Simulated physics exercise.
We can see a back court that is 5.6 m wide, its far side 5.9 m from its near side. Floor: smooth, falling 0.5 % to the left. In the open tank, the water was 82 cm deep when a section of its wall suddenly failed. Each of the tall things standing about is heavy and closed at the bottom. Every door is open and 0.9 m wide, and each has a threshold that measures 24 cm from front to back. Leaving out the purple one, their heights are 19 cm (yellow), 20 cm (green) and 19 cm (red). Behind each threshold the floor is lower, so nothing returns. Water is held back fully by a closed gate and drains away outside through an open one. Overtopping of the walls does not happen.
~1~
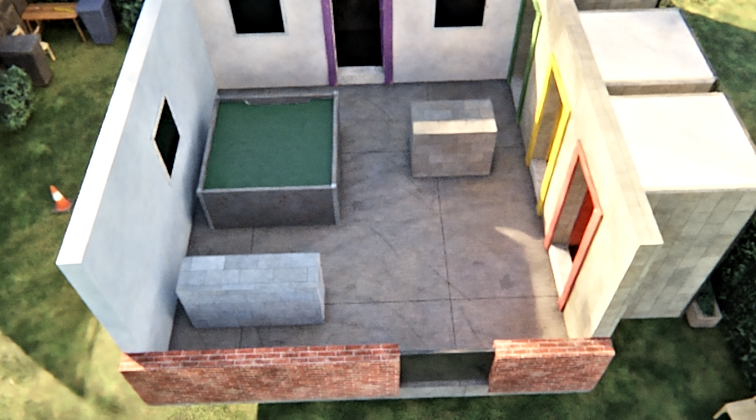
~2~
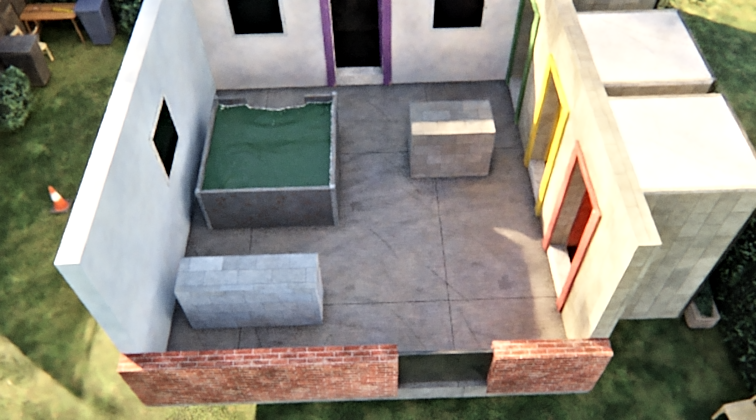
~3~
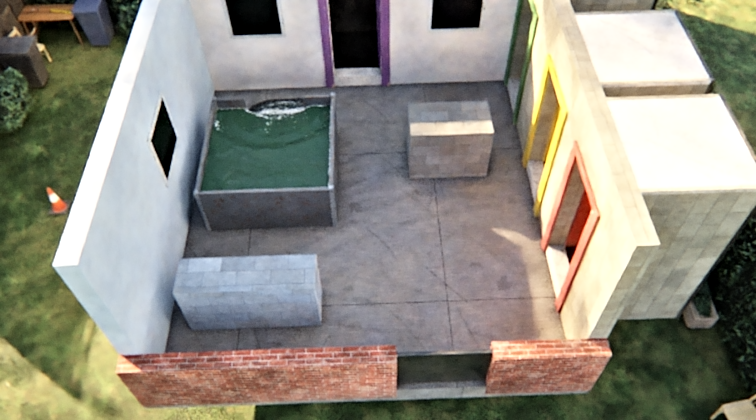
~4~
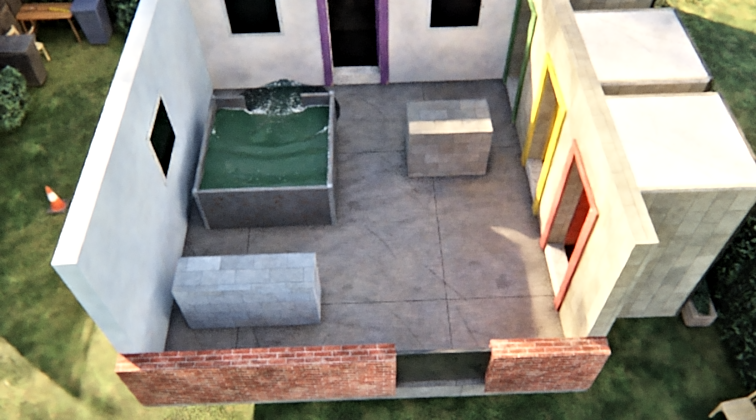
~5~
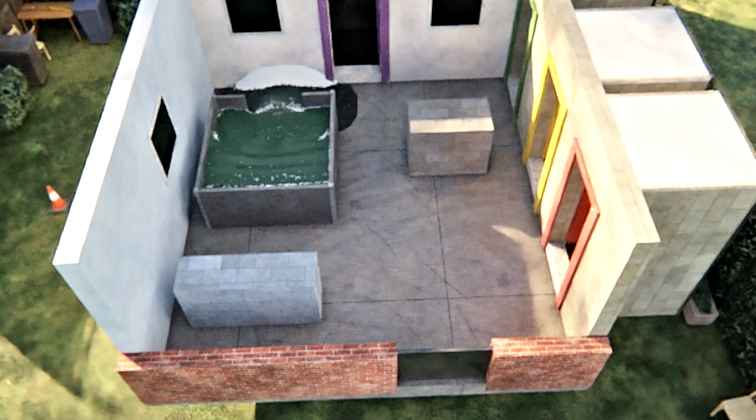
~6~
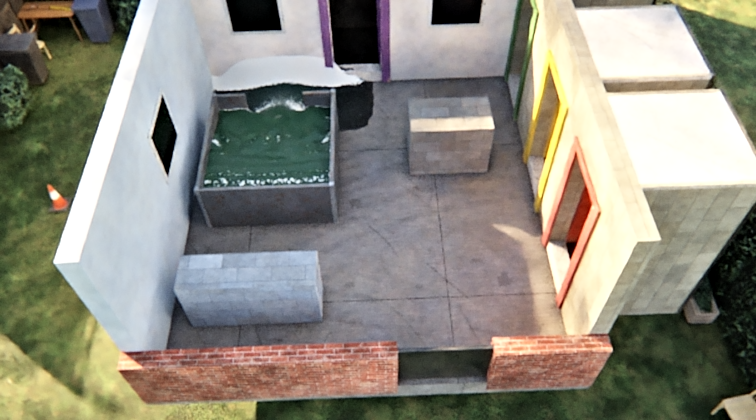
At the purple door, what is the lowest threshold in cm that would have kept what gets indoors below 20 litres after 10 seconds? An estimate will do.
Somewhere near 18 cm.
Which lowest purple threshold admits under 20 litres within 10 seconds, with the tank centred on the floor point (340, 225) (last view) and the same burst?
New minimum height: Approx. 35 cm.
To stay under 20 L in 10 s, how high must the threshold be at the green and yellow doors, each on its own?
About 23 cm at green and 6.5 cm at yellow.
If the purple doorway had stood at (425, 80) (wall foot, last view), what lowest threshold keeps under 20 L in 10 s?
You'd want it roughly 13.5 cm high.
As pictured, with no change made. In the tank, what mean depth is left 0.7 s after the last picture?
The mean depth is about 55 cm.
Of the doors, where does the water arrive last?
I'd say the red door.
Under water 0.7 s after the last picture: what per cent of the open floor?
Some 20 per cent is wet.
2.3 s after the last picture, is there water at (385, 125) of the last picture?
At that moment it's submerged.
Then, 0.7 s after the last picture water covers 20 % of the floor, deepest (63 cm) near (215, 92); 23 cm at the purple door, 1 litre in over its 23 cm threshold.
Then, 2.3 s after the last picture water covers 45 % of the floor, deepest (37 cm) near (290, 89); 19 cm at the purple door, 5 litres in over its 23 cm threshold.
Then, 9.3 s after the last picture water covers 95 % of the floor, deepest (14 cm) near (290, 89); 9 cm at the purple door, 6 litres in over its 23 cm threshold.
At the purple door as built, the water peaked near 23 cm, 0.7 s after the last picture.
With a threshold of 15.5 cm, 37 litres would have come in within the 10 s; with 21.5 cm, 8 litres. So under 20 litres takes about 18 cm.
